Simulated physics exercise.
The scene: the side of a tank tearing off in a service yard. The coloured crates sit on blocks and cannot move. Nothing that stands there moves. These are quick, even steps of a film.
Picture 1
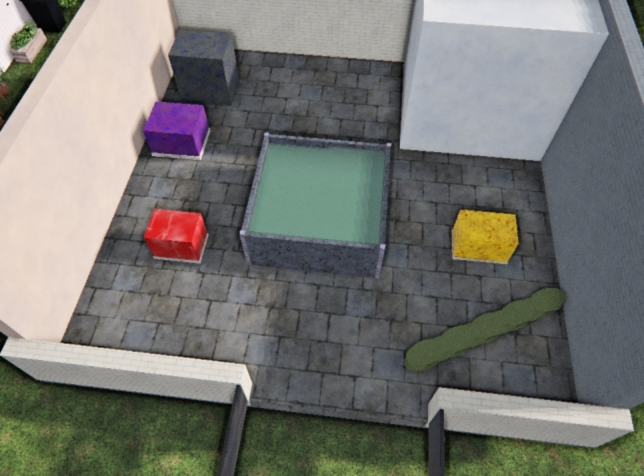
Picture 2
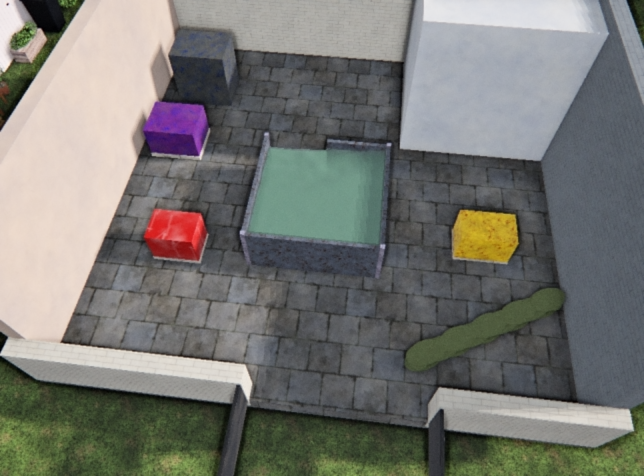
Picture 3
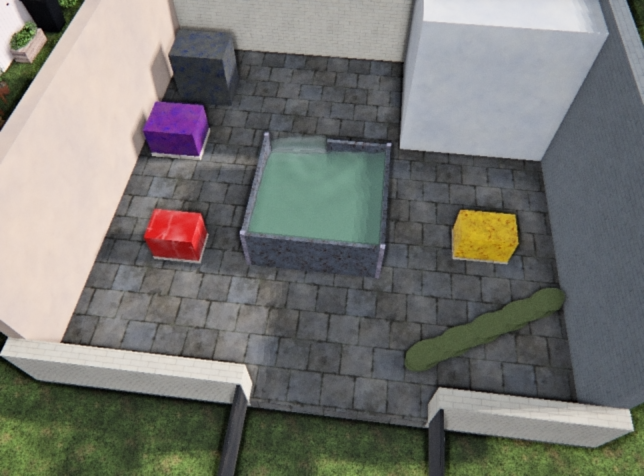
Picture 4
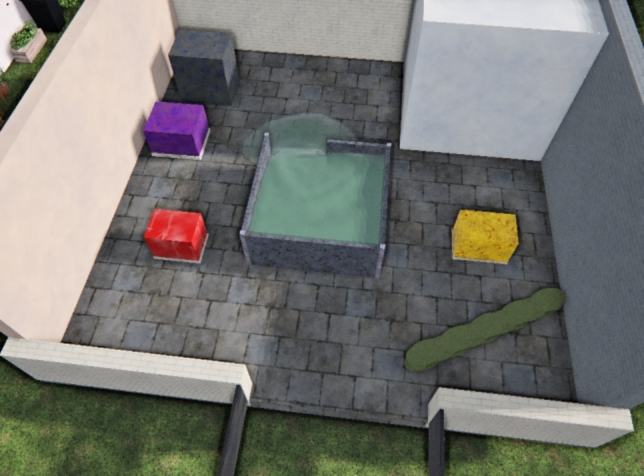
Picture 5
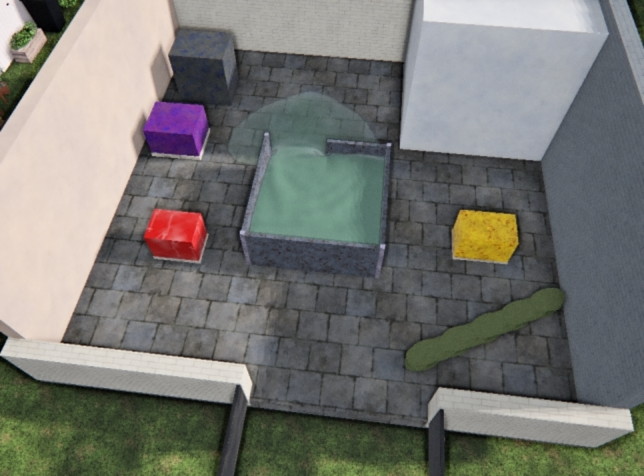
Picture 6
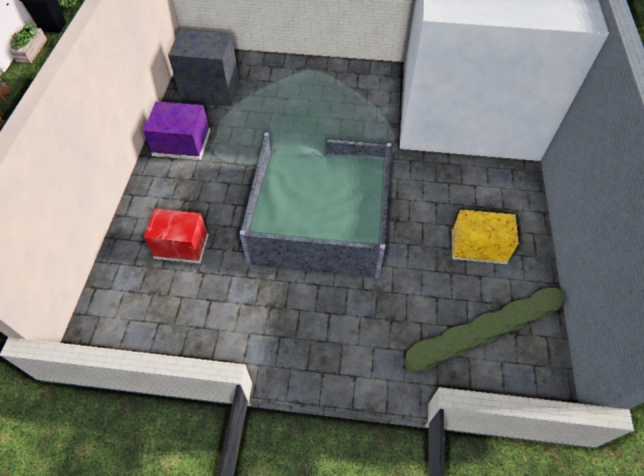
A paved, walled service yard with grass along its near edge is seen from high above by a camera that stays still. A square grey tank of green water stands in the middle, with purple, red and dark grey blocks to the left, a yellow block and long green hedge-like shape to the right, and a large pale block behind. Part of the tank's far side opens, and water pours through the gap, fanning backward across the paving while ripples cross the tank.
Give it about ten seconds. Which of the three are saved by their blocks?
The purple crate is soaked; the red crate is soaked; the yellow crate is soaked.
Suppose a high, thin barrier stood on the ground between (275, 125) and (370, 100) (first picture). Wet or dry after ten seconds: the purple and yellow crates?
In short: The purple crate takes water; the yellow crate gets wet.
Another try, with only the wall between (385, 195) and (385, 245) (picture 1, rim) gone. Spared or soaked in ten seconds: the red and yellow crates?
One by one: The red crate is soaked, the yellow crate is wetted.
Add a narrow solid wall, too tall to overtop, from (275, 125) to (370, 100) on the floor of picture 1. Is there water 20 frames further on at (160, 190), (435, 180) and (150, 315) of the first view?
As listed: Wet, wet, free of water.
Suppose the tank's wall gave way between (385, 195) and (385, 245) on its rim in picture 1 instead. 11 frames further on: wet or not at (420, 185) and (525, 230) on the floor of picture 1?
In turn: Wet, under water.
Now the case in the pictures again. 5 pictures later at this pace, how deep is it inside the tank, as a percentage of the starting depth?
About 66 per cent.
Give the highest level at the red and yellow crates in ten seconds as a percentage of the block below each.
About 230 and 190 per cent.
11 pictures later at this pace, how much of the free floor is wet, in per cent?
About 30 per cent.
A moment on, water covers 25 % of the floor; the purple crate water round its plinth, the red crate not reached, the yellow crate not reached.
Next, water covers 30 % of the floor; the purple crate water round its plinth, the red crate not reached, the yellow crate not reached.
Then, water covers 35 % of the floor; the purple crate water round its plinth, the red crate not reached, the yellow crate not reached.
Later, water covers 65 % of the floor; the purple crate water round its plinth, the red crate water round its plinth, the yellow crate water round its plinth.
In the end, water covers 85 % of the floor; the purple crate was topped, the red crate was topped, the yellow crate was topped.
